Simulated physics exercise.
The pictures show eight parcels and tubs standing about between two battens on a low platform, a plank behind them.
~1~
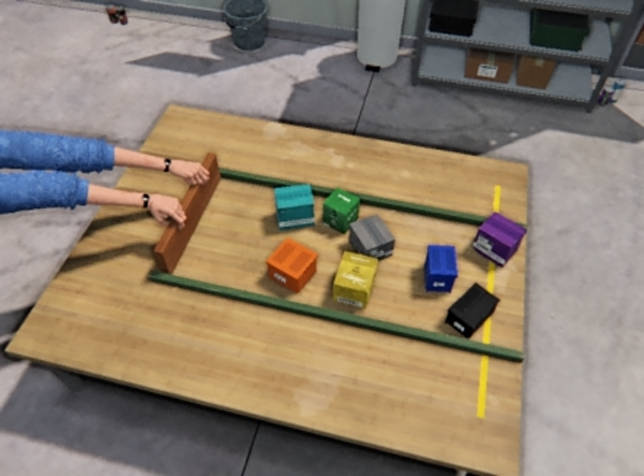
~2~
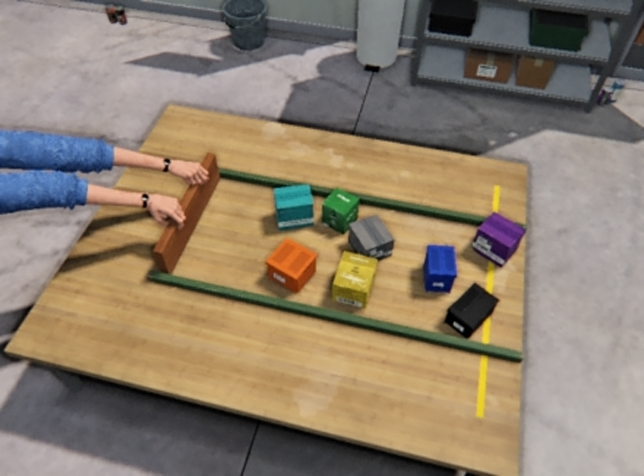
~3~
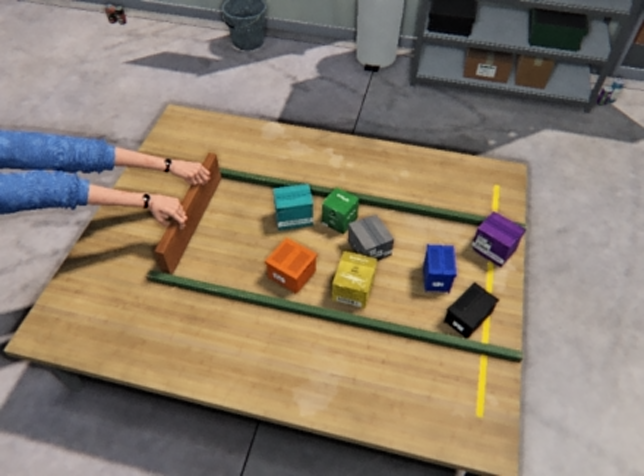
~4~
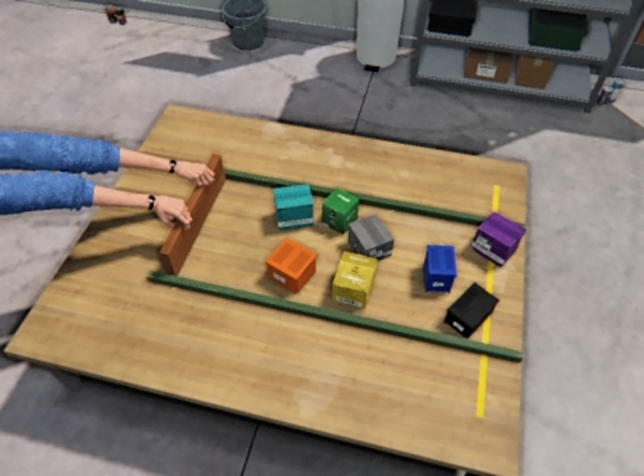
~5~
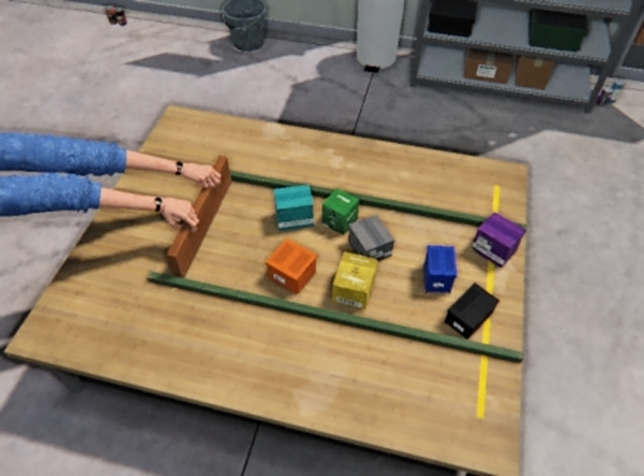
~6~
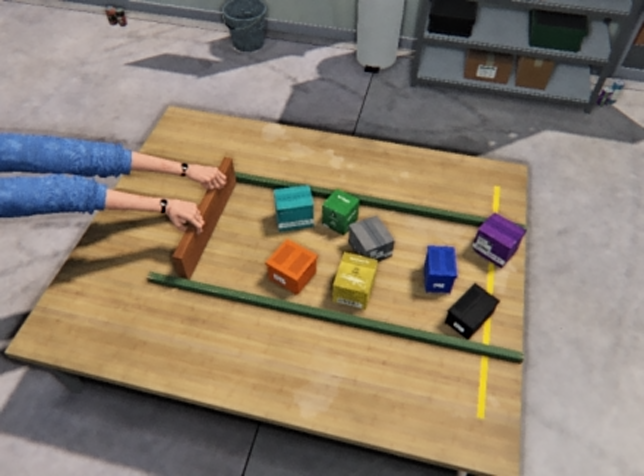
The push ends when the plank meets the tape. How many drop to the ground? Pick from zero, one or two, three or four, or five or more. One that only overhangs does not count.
The number that fall off is five or more.
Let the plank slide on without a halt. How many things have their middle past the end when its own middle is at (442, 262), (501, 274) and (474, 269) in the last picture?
The counts: 2, 5 and 5.
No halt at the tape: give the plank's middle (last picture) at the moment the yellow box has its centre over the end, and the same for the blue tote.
About (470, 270), and (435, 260) for the other.
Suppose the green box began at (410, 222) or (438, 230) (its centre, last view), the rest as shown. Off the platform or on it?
In that order, it holds on; drops off.
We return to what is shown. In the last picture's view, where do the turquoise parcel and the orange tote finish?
The turquoise parcel at (516, 258), the orange tote at (512, 308).
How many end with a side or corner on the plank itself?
The number is 3.
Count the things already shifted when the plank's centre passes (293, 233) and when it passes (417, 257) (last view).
At the one place 3, at the other 7.
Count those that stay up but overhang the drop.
That would be 2.
Soon after, none off yet; purple parcel at rest near (498, 240); black tote at rest near (472, 312); blue tote at rest near (440, 270).
Then, none off yet; purple parcel at rest near (498, 240); black tote at rest near (472, 312); blue tote moved a little near (447, 272).
Further on, none off yet; purple parcel moving near (501, 241); black tote moved about its own width near (533, 328); blue tote moved well along near (522, 288).
By the end, the number that fall off is five or more; fallen, yellow box, grey parcel, blue tote, black tote and purple parcel.
